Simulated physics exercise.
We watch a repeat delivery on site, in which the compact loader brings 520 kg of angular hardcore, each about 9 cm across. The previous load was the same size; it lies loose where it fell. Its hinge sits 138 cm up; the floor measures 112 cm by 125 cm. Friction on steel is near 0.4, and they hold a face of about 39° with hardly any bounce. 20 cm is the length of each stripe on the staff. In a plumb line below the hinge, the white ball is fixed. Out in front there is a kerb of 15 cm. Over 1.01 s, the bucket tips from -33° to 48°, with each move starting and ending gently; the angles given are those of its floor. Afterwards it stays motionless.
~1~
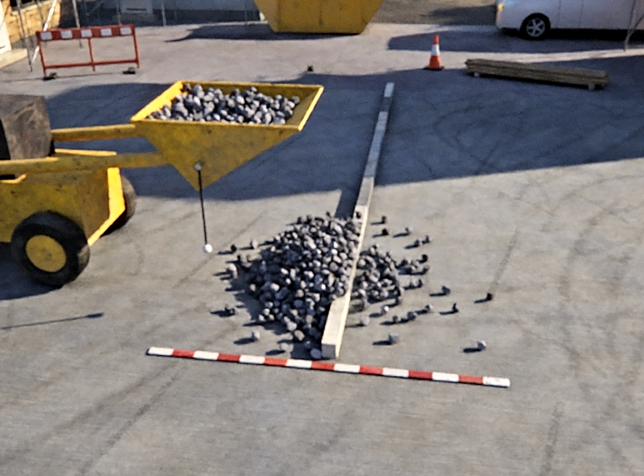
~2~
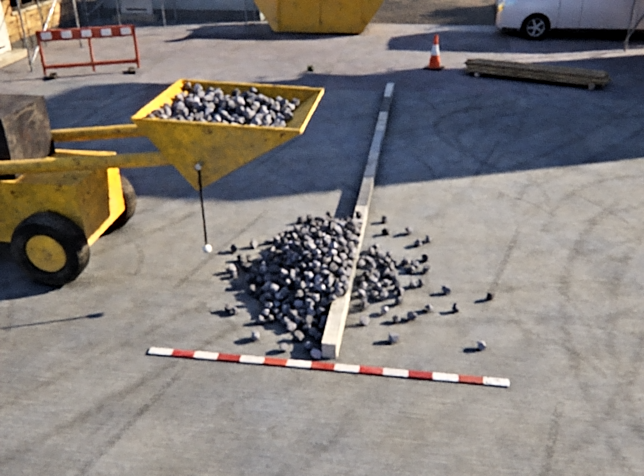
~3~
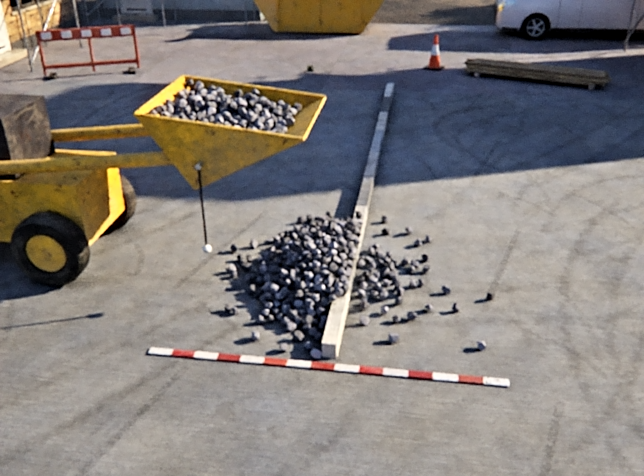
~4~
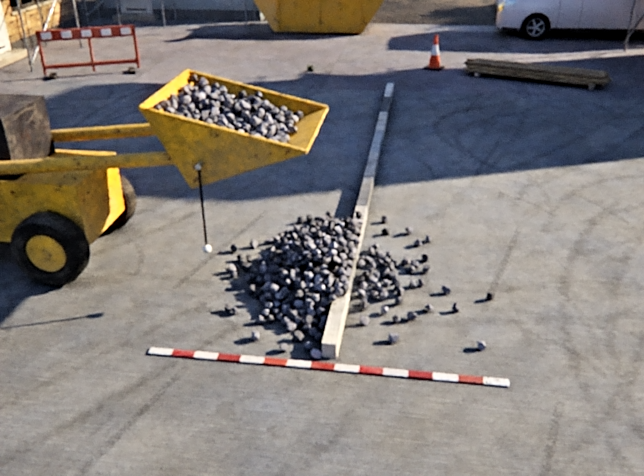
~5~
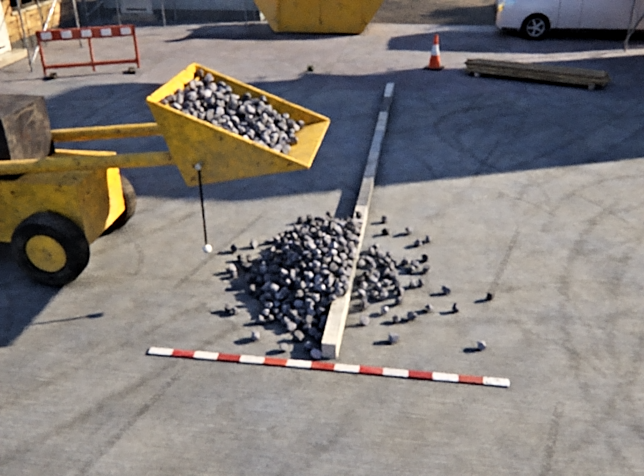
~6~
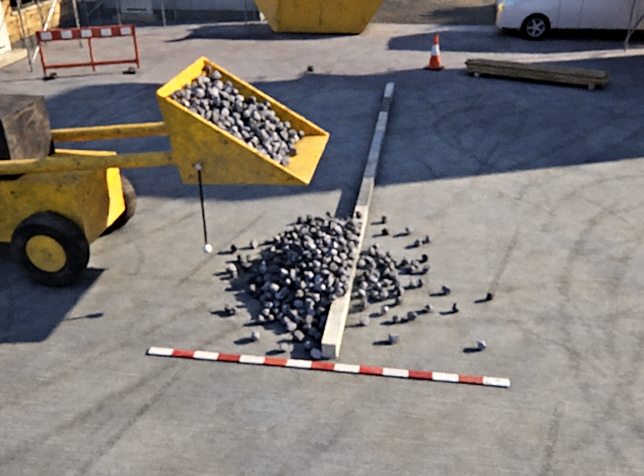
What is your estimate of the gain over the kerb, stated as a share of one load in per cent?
My estimate is 14 per cent of one load.
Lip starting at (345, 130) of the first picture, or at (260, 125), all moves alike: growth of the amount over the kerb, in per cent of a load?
Case one about 65 %, case two about 0 %.
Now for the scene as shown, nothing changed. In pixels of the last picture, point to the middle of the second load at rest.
Roughly pixel (299, 252) in the last view.
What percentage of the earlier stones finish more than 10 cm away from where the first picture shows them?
5 %.
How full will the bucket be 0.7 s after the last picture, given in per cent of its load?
Roughly 65 per cent of its load.
Then, 0.3 s after the last picture the floor is at 36°; in per cent of one load, 100 in the bucket, 91 on this side of the kerb, 9 over the kerb; the foremost stones are at (447, 287).
Then, 0.7 s after the last picture the floor is at 48°; in per cent of one load, 65 in the bucket, 126 on this side of the kerb, 9 over the kerb; the foremost stones are at (447, 287).
Then, 1.0 s after the last picture the floor is at 48°; in per cent of one load, 12 in the bucket, 176 on this side of the kerb, 12 over the kerb; the foremost stones are at (447, 287).
Then, 3.9 s after the last picture the floor is at 48°; in per cent of one load, 0 in the bucket, 176 on this side of the kerb, 24 over the kerb; the foremost stones are at (448, 295). Net gain over the kerb, 14.
